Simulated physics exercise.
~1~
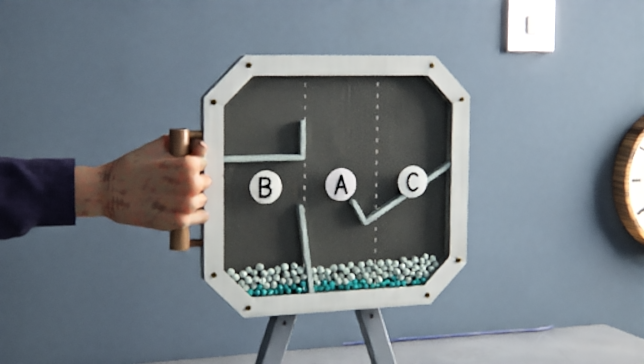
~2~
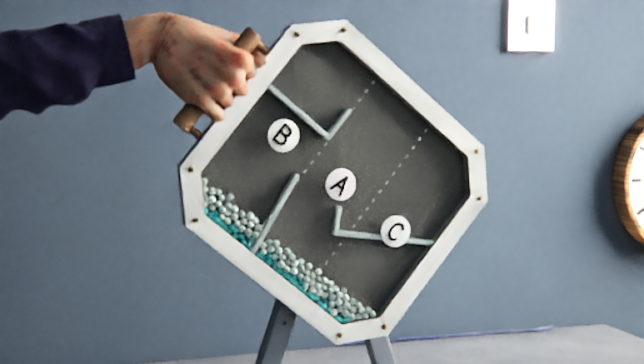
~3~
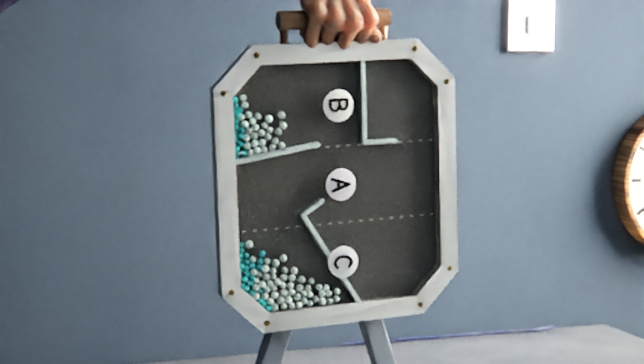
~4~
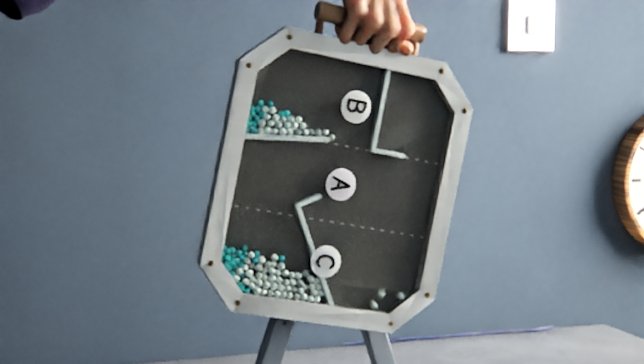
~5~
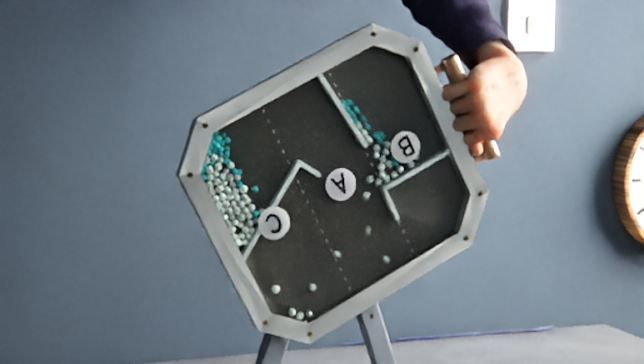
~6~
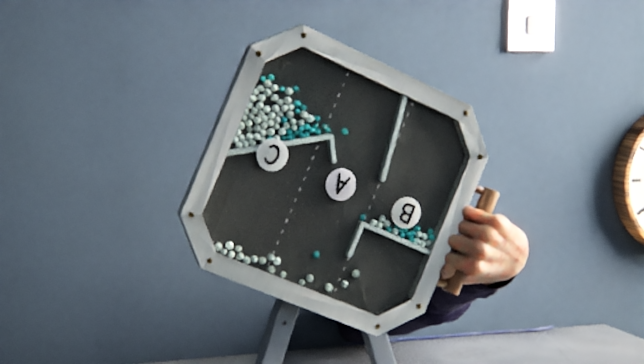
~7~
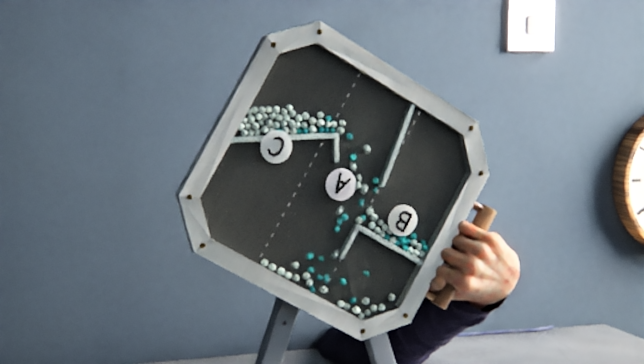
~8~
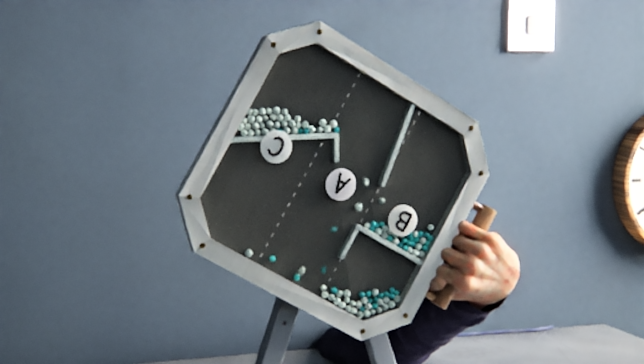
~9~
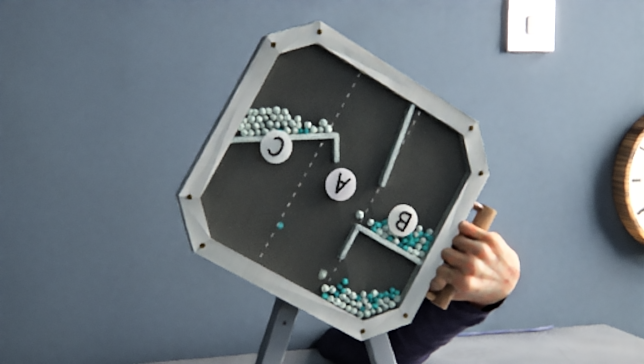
A hand turning an octagonal case of white and turquoise beads clockwise, beads spilling between ledges and settling in separate piles.
